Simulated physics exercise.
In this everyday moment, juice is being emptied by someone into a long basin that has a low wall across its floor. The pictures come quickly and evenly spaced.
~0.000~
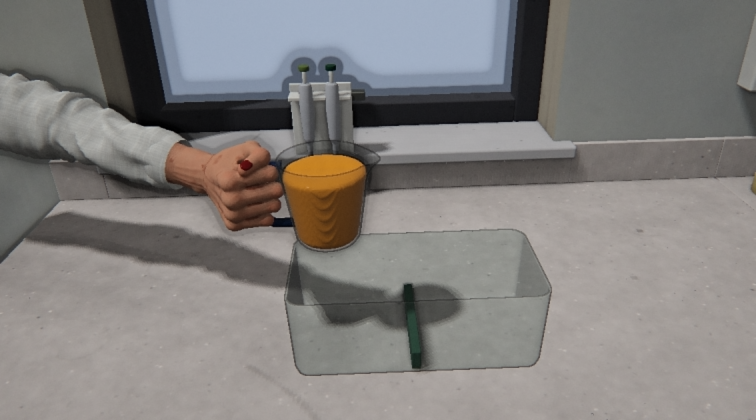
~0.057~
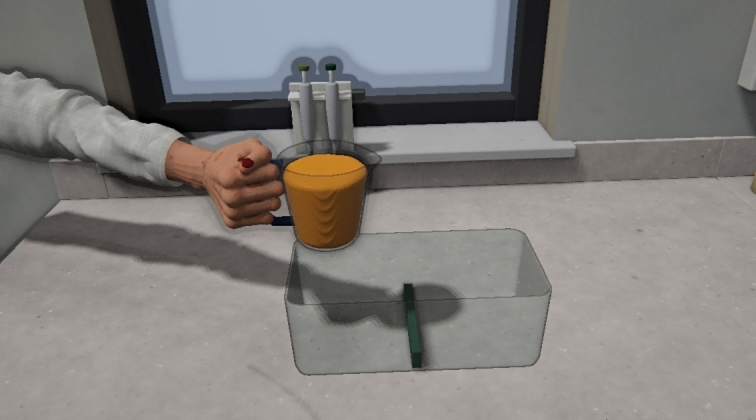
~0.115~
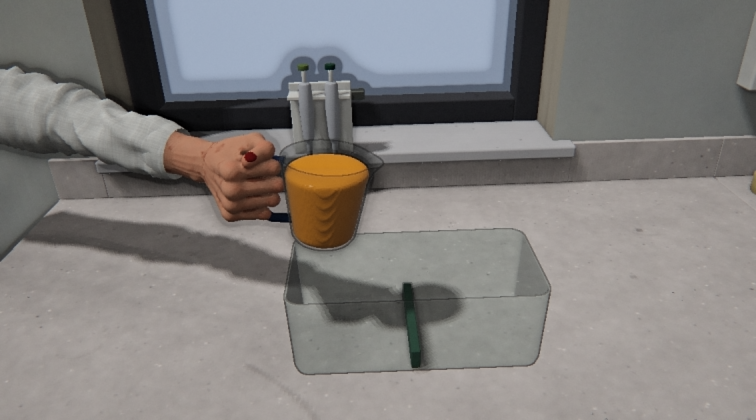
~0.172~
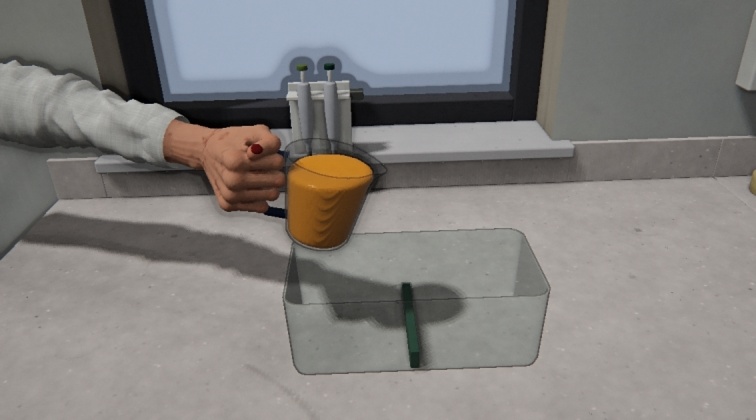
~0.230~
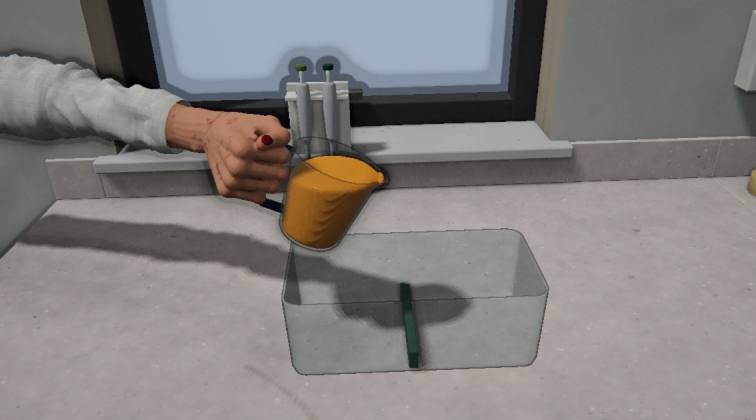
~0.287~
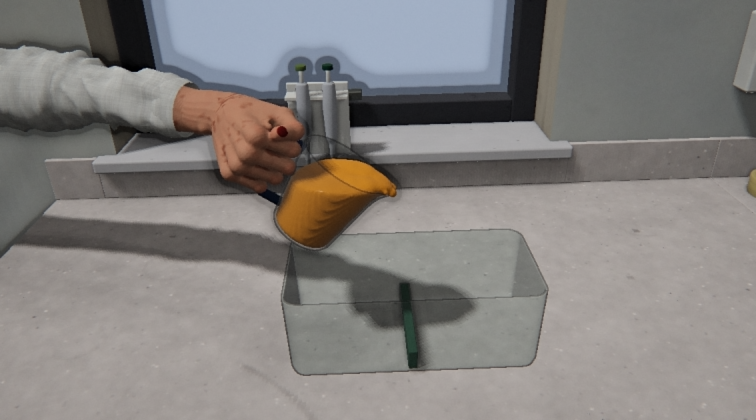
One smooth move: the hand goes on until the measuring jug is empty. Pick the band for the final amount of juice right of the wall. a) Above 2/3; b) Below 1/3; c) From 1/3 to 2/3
(c) From 1/3 to 2/3.
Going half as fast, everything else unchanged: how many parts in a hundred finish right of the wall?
Near 75 parts in a hundred.
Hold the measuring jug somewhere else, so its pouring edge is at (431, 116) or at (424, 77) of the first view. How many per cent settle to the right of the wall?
It works out to around 85 % and then around 80 %.
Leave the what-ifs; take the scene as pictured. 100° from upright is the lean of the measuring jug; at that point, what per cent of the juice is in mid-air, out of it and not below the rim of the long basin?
Close to 20 per cent.
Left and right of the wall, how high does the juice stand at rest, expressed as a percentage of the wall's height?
40 % left, 50 % right.
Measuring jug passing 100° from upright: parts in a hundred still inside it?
Remaining share, estimated: 40 %.
A moment on, the measuring jug is tipped right over and 39 per cent is still to pour, 7 is left of the wall and 35 right of it.
Next, the measuring jug is tipped right over and 2 per cent is still to pour, 38 is left of the wall and 58 right of it.
Then the measuring jug is tipped right over and 0 per cent is still to pour, 41 is left of the wall and 58 right of it.
Later the measuring jug is tipped right over and 0 per cent is still to pour, 41 is left of the wall and 58 right of it.
In the end 41 per cent lies left of the wall, 58 right of it and 1 outside.
